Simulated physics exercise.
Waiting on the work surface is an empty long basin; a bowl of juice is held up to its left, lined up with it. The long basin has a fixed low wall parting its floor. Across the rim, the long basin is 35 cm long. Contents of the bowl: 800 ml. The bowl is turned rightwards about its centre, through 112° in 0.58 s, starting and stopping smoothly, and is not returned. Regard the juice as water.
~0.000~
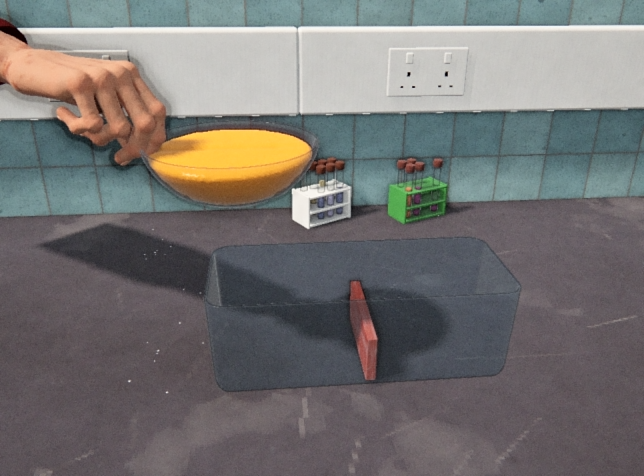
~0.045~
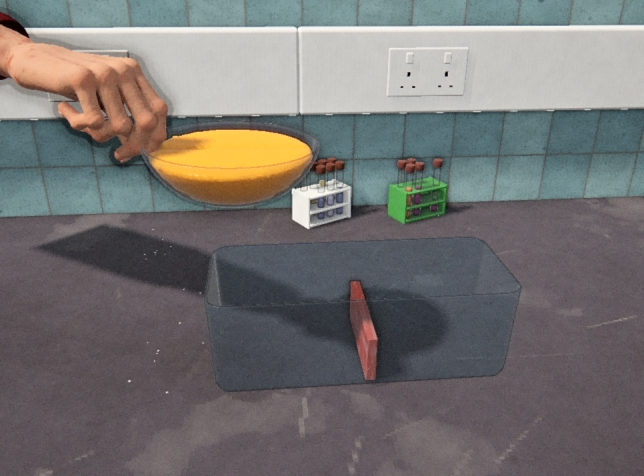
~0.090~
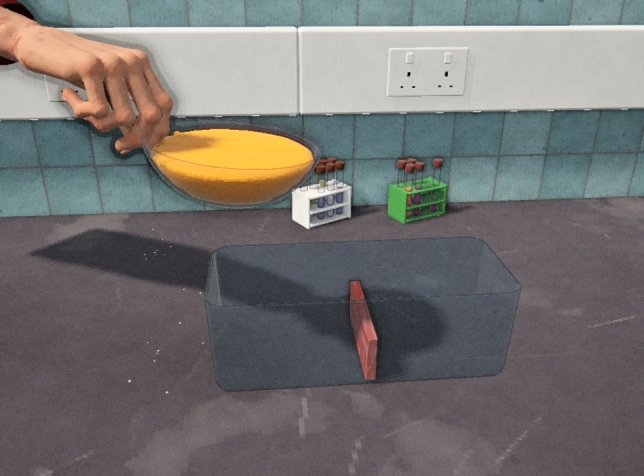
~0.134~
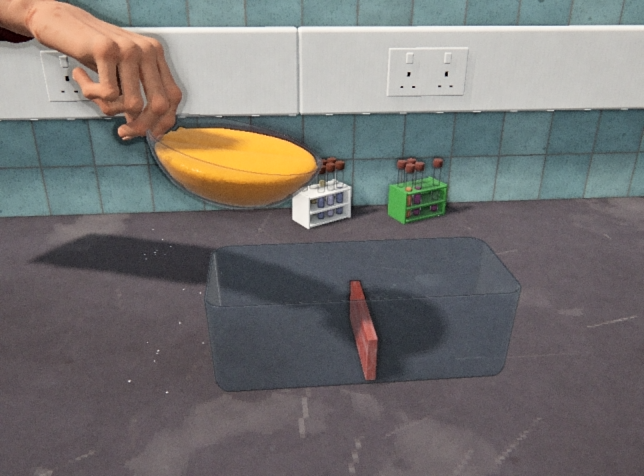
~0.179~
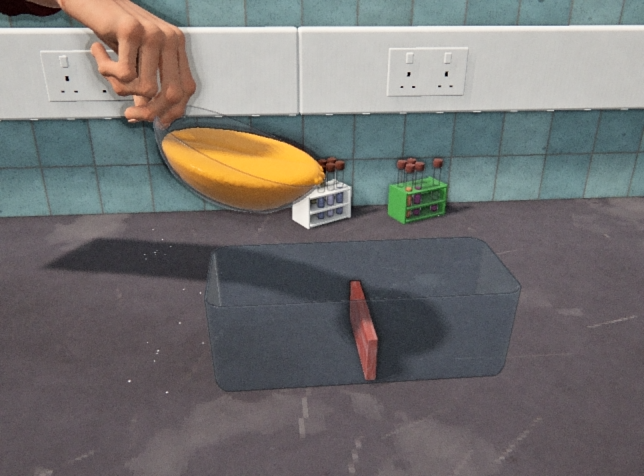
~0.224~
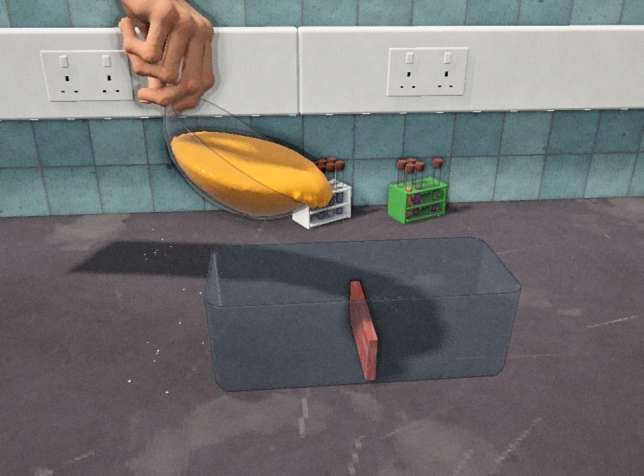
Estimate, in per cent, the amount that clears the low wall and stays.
Roughly 21 percent.
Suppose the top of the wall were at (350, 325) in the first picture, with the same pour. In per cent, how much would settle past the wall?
That would be about 50 in a hundred, I'd say.
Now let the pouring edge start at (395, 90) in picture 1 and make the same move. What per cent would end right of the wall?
It would then come to around 75 percent.
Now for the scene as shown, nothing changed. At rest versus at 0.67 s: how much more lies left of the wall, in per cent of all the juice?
Near 14 percent, give or take.
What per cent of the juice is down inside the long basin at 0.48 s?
Around 92%.
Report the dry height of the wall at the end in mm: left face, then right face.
Measured: Left around 36 mm, right around 50 mm.
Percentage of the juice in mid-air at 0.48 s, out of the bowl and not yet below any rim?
It comes to about 8 percent.
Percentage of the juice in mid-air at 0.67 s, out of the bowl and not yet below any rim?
Some 22 per cent.
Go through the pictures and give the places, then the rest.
In the first picture, tilt 0°; pouring edge (318, 142); surface from (149, 151) to (313, 148); the long basin's rim runs from (209, 276) to (501, 263); the wall's top is at (363, 309).
In the second picture, tilt 2°; pouring edge (318, 144); surface from (149, 149) to (313, 149).
In the third picture, tilt 7°; pouring edge (320, 151); surface from (151, 145) to (314, 153).
In the fourth picture, tilt 14°; pouring edge (321, 162); surface from (155, 139) to (317, 158).
In the fifth picture, tilt 24°; pouring edge (320, 177); surface from (162, 136) to (306, 163); 4 per cent is over the edge.
In the sixth picture, tilt 36°; pouring edge (315, 194); surface from (172, 139) to (291, 167); 13 per cent is over the edge.
By 0.48 s the tilt is 104° and 0 per cent is still to pour, 71 is left of the wall and 20 right of it.
By 0.67 s the tilt is 112° and 0 per cent is still to pour, 55 is left of the wall and 19 right of it.
By 0.87 s the tilt is 112° and 0 per cent is still to pour, 68 is left of the wall and 20 right of it.
By 1.08 s the tilt is 112° and 0 per cent is still to pour, 69 is left of the wall and 21 right of it.
At rest 69 per cent lies left of the wall, 21 right of it and 11 outside.
